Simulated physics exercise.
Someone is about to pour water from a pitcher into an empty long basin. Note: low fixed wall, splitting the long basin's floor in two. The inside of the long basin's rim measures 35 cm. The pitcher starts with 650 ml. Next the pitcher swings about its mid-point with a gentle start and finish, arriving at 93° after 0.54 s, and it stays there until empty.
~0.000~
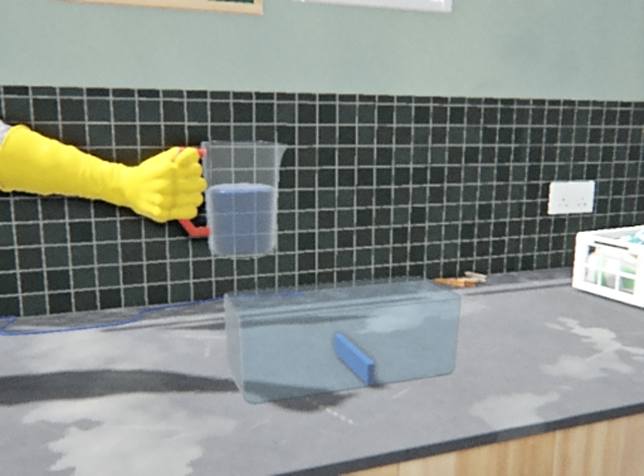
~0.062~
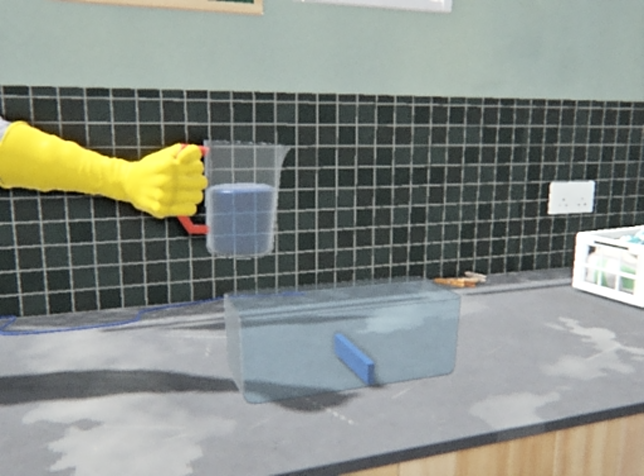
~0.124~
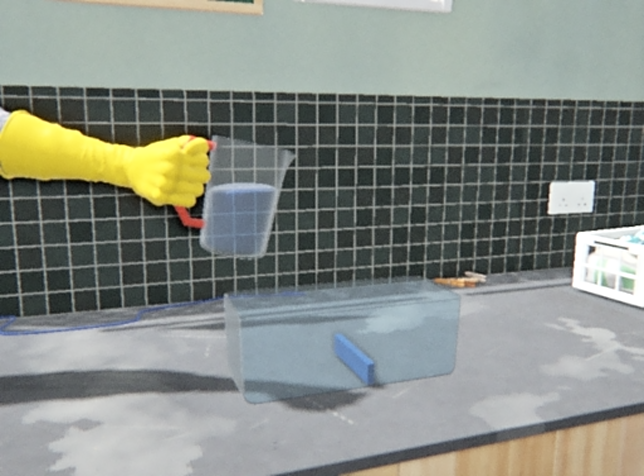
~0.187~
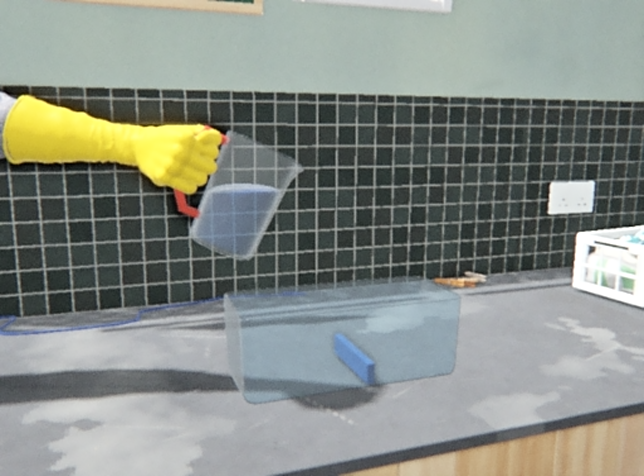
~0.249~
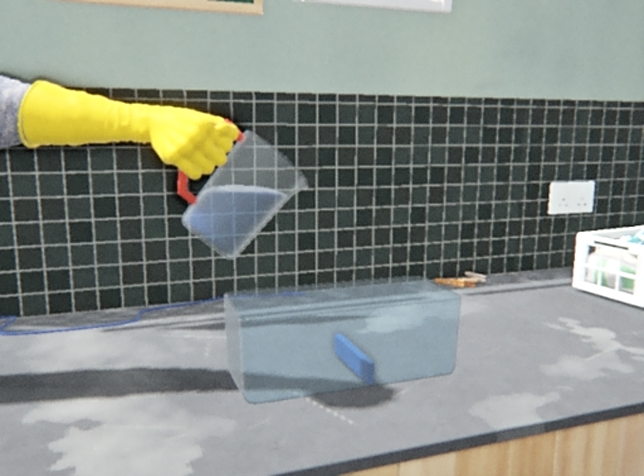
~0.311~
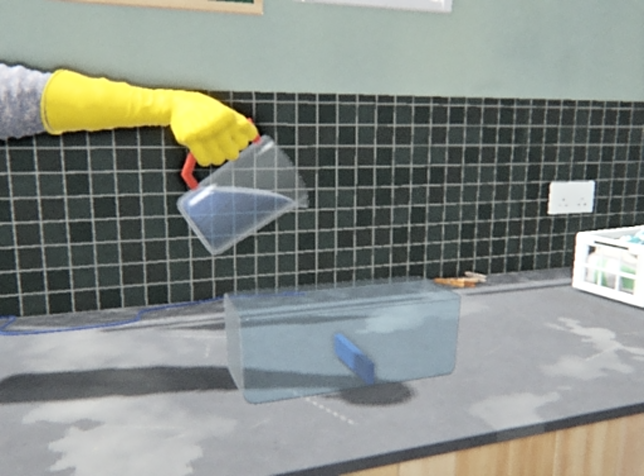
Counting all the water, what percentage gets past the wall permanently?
The share past the wall is about 52 per cent.
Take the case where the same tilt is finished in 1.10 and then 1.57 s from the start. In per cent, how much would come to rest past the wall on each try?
45 per cent first, 40 per cent second.
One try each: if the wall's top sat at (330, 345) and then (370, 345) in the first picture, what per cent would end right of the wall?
Respectively close to 90 and 10 %.
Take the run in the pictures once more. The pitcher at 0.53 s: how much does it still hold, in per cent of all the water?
Close to 74 percent of the liquid remains at that time.
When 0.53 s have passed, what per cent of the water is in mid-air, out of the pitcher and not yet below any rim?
It comes to roughly 20 per cent.
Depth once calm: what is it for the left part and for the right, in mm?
Left about 10 mm, right about 16 mm.
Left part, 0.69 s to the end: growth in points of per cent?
I'd put it at some 20 percent.
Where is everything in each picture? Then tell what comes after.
Tilt 0°; pouring edge (286, 144); surface from (207, 189) to (273, 186); the long basin's rim runs from (232, 307) to (440, 287); the wall's top is at (354, 349), in the first frame.
Tilt 3°; pouring edge (289, 147); surface from (207, 189) to (274, 186), in the second frame.
Tilt 12°; pouring edge (295, 155); surface from (209, 190) to (275, 187), in the third frame.
Tilt 25°; pouring edge (303, 168); surface from (205, 197) to (279, 188), in the fourth frame.
Tilt 41°; pouring edge (307, 186); surface from (193, 204) to (285, 193), in the fifth frame.
Tilt 57°; pouring edge (307, 206); surface from (182, 197) to (294, 199), in the sixth frame.
By 0.53 s the tilt is 93° and 75 per cent is still to pour, 5 is left of the wall and 0 right of it.
By 0.69 s the tilt is 93° and 40 per cent is still to pour, 25 is left of the wall and 10 right of it.
By 0.86 s the tilt is 93° and 19 per cent is still to pour, 24 is left of the wall and 45 right of it.
By 1.04 s the tilt is 93° and 9 per cent is still to pour, 32 is left of the wall and 52 right of it.
At rest 45 per cent lies left of the wall, 52 right of it and 2 outside.
